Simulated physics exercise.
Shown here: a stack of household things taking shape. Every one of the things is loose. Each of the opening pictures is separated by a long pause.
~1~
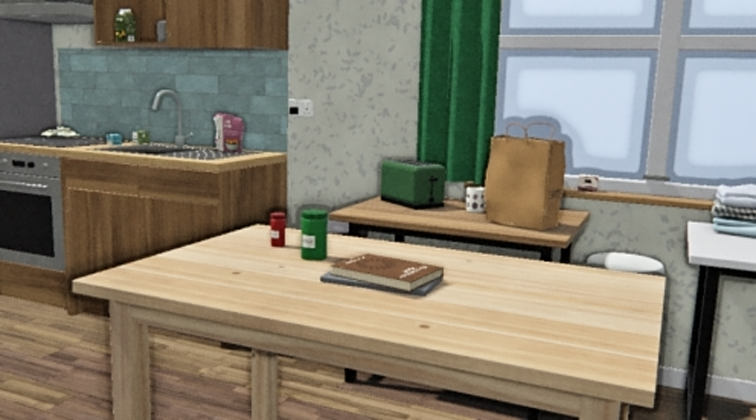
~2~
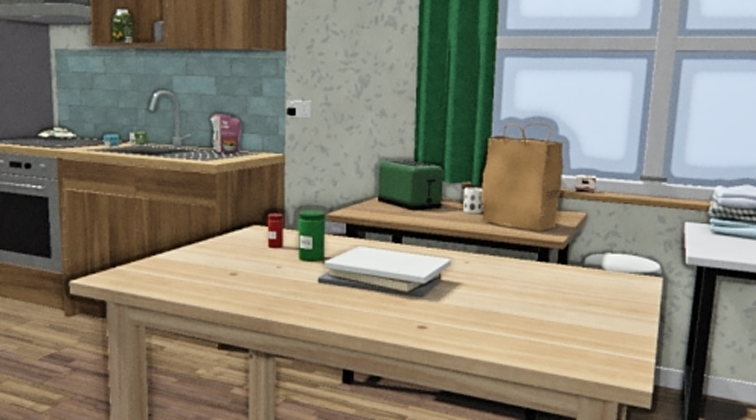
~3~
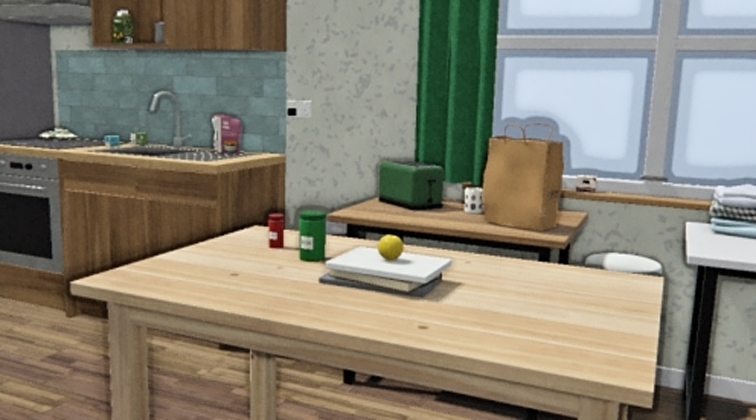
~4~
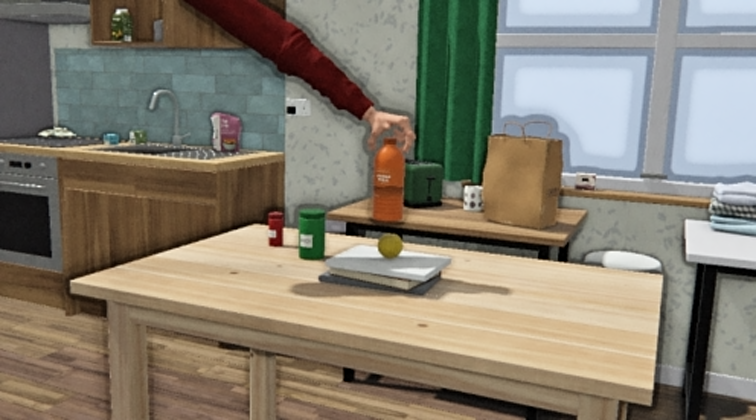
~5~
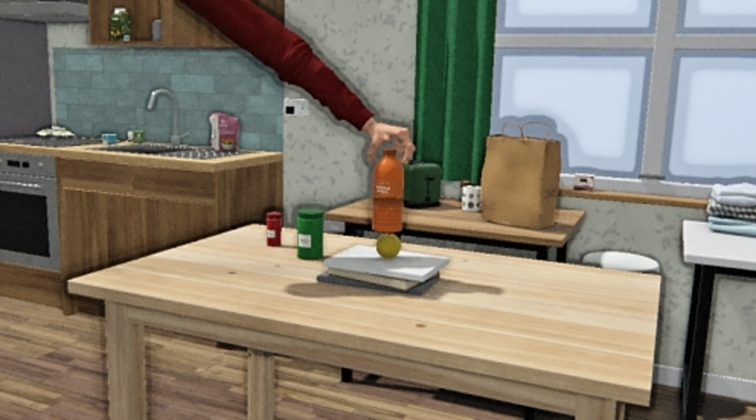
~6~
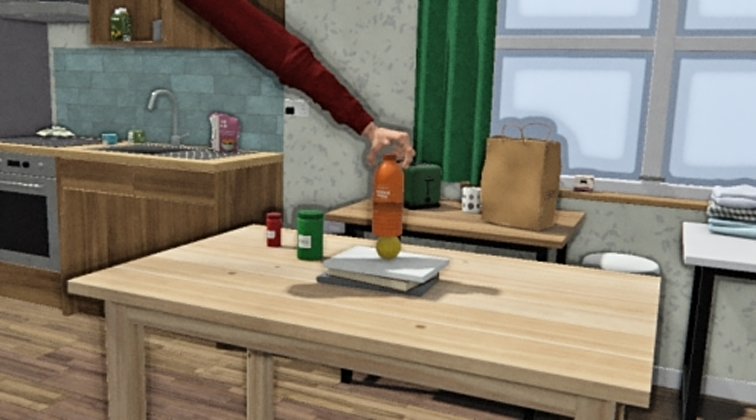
The clip shows a brown book on a wooden table, then a white tray on it and a yellow ball on top; a red-sleeved arm lowers an orange bottle onto the ball and keeps hold of it.
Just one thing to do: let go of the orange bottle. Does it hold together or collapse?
It collapses.
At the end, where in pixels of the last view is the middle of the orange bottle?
At about (345, 249).
Then, 0.60 s past the last view, orange bottle now fallen.
Then, 1.60 s past the last view, things are still on the move.
Finally, fallen, orange bottle; the other 6 still in place. Final places as the last picture's camera would see them, orange bottle near (346, 249). The pile loses its balance.
